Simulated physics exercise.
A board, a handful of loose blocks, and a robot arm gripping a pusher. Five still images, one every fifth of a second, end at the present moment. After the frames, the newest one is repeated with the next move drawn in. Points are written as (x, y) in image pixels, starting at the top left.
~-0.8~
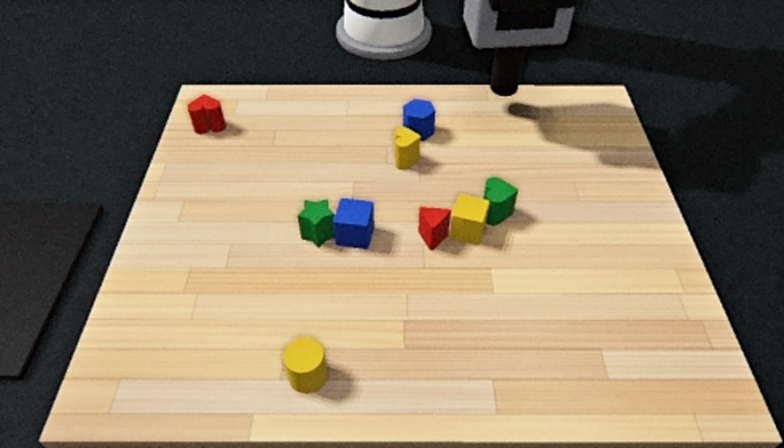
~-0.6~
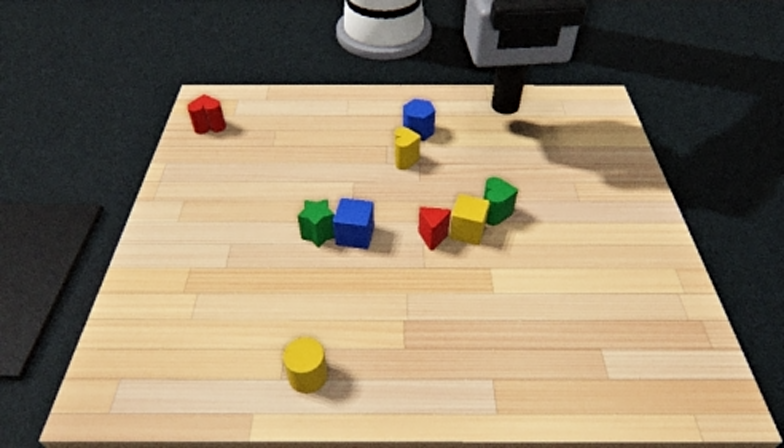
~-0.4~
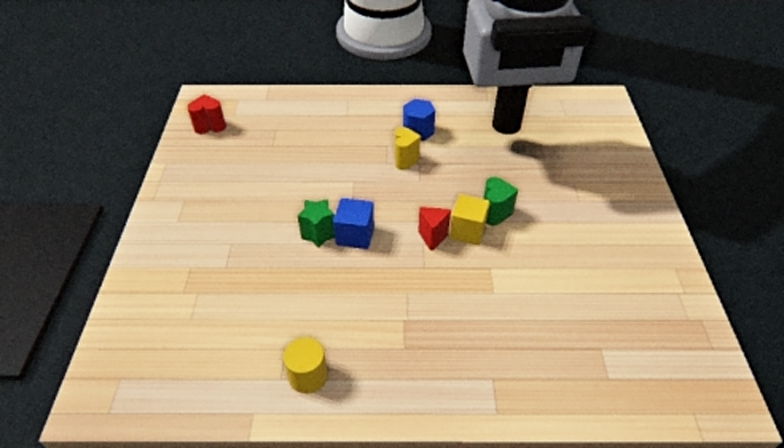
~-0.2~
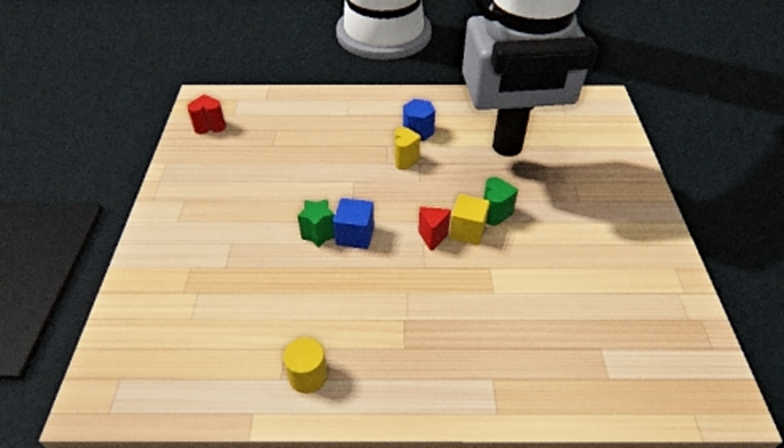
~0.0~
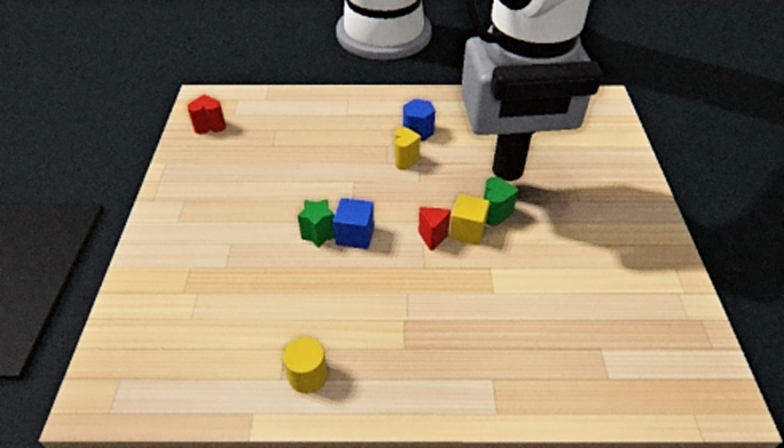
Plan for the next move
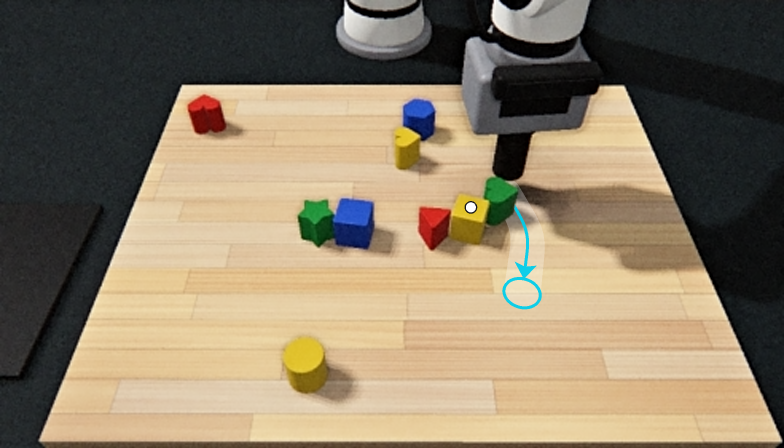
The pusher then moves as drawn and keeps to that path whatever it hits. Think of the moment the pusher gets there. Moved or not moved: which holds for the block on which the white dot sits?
The block moves away from its spot.
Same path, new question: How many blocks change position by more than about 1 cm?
The count is two.
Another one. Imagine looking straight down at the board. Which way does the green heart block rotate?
The answer is clockwise.
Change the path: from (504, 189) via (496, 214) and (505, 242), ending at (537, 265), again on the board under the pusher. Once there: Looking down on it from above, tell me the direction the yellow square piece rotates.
Turns clockwise.
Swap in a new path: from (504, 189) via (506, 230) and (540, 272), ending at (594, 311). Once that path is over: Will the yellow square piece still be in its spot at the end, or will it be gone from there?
That block will leave its spot.
Drawn move, from (504, 189) over (522, 220) and (527, 255) to (522, 293); the dot is on the yellow square piece.
What follows on the original path. One third of the way, pusher at (526, 203); yellow square piece at (469, 216), turned 35° clockwise; green heart block at (506, 211), turned 20° clockwise.
Two thirds of the way, pusher at (531, 238); yellow square piece at (467, 220), turned 65° clockwise; green heart block at (500, 240), turned 65° clockwise.
At the end, pusher at (527, 276); yellow square piece at (467, 220), turned 65° clockwise; green heart block at (490, 256), turned 135° clockwise.
